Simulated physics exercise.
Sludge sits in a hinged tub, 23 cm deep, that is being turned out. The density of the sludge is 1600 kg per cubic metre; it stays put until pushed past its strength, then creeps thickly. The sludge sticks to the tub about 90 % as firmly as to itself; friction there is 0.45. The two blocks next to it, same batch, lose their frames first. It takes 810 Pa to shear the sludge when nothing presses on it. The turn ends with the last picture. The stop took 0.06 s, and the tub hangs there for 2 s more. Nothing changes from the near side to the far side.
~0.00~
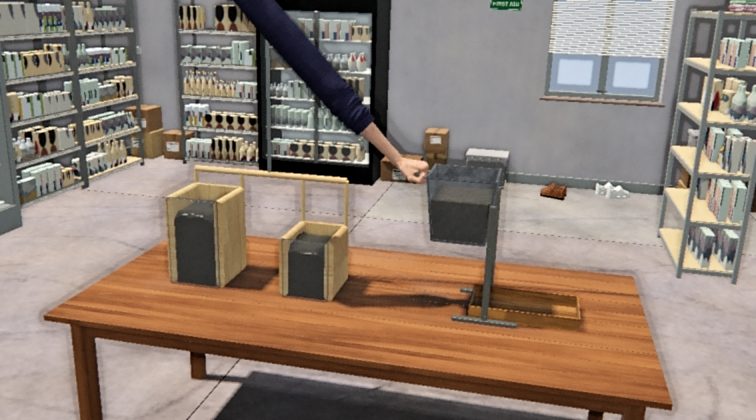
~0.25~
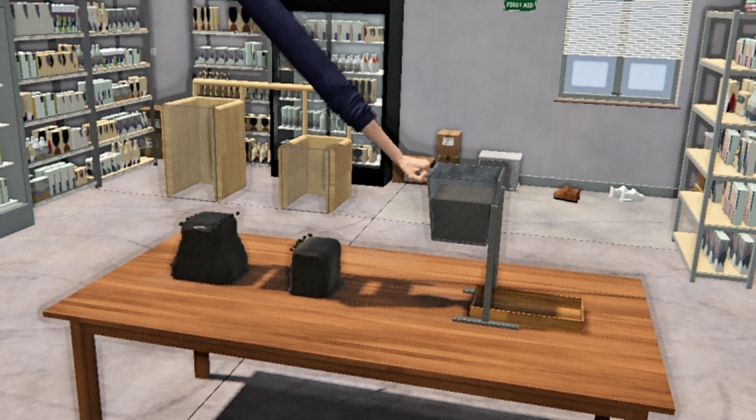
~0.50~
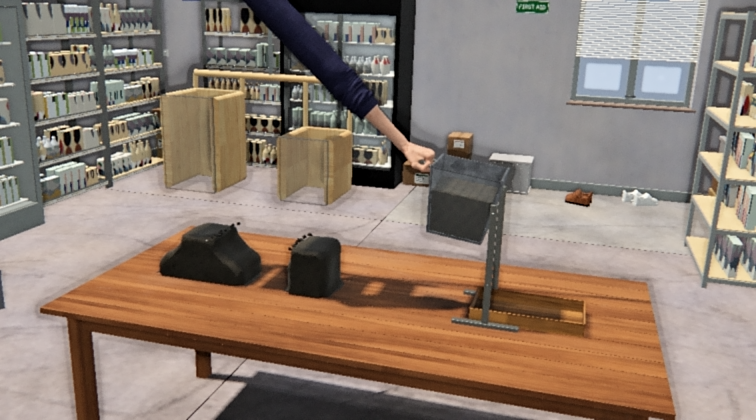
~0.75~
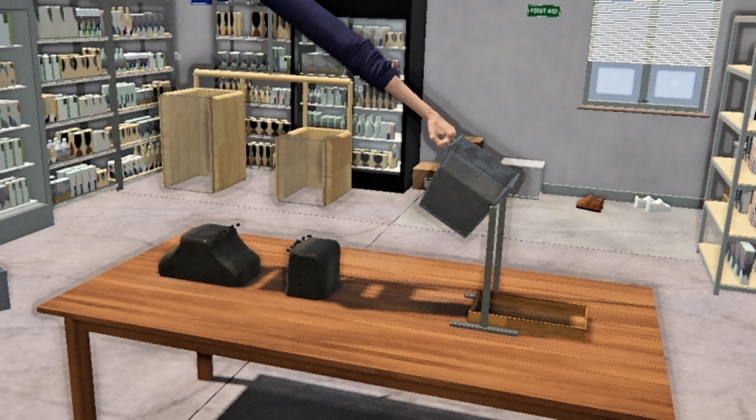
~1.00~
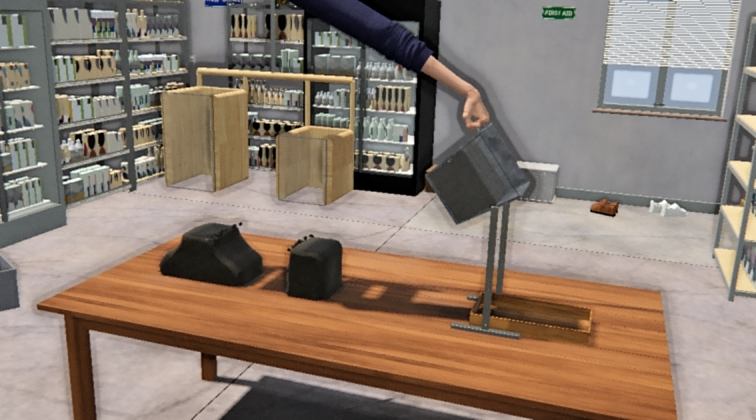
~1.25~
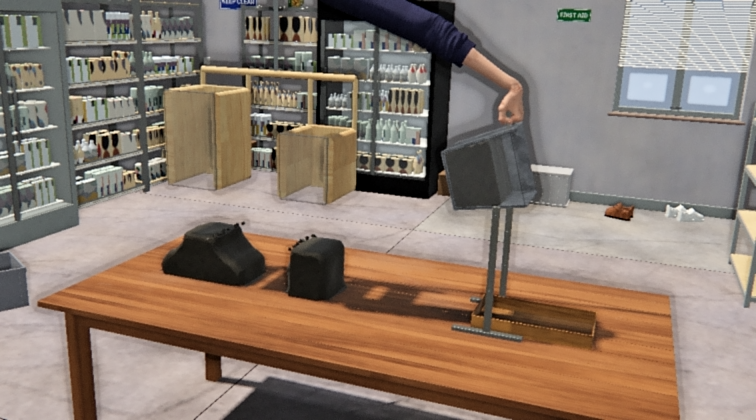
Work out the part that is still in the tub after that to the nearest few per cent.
Expect roughly 100 %.
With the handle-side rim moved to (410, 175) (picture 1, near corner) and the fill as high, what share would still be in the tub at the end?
It would be near 100 %.
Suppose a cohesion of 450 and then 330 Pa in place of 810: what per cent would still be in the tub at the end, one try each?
In that order: 100 %, 85 %.
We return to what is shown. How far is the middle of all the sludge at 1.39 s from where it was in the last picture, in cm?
Roughly 0 cm.
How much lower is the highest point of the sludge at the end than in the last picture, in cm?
Roughly 0 cm.
By 1.39 s, the tub is at 74 degrees and holds 100 %.
By 1.56 s, the tub is at 74 degrees and holds 100 %.
By 1.73 s, the tub is at 74 degrees and holds 100 %.
By 1.90 s, the tub is at 74 degrees and holds 100 %.
By 3.25 s, at the end, the tub is at 74 degrees and holds 100 %.
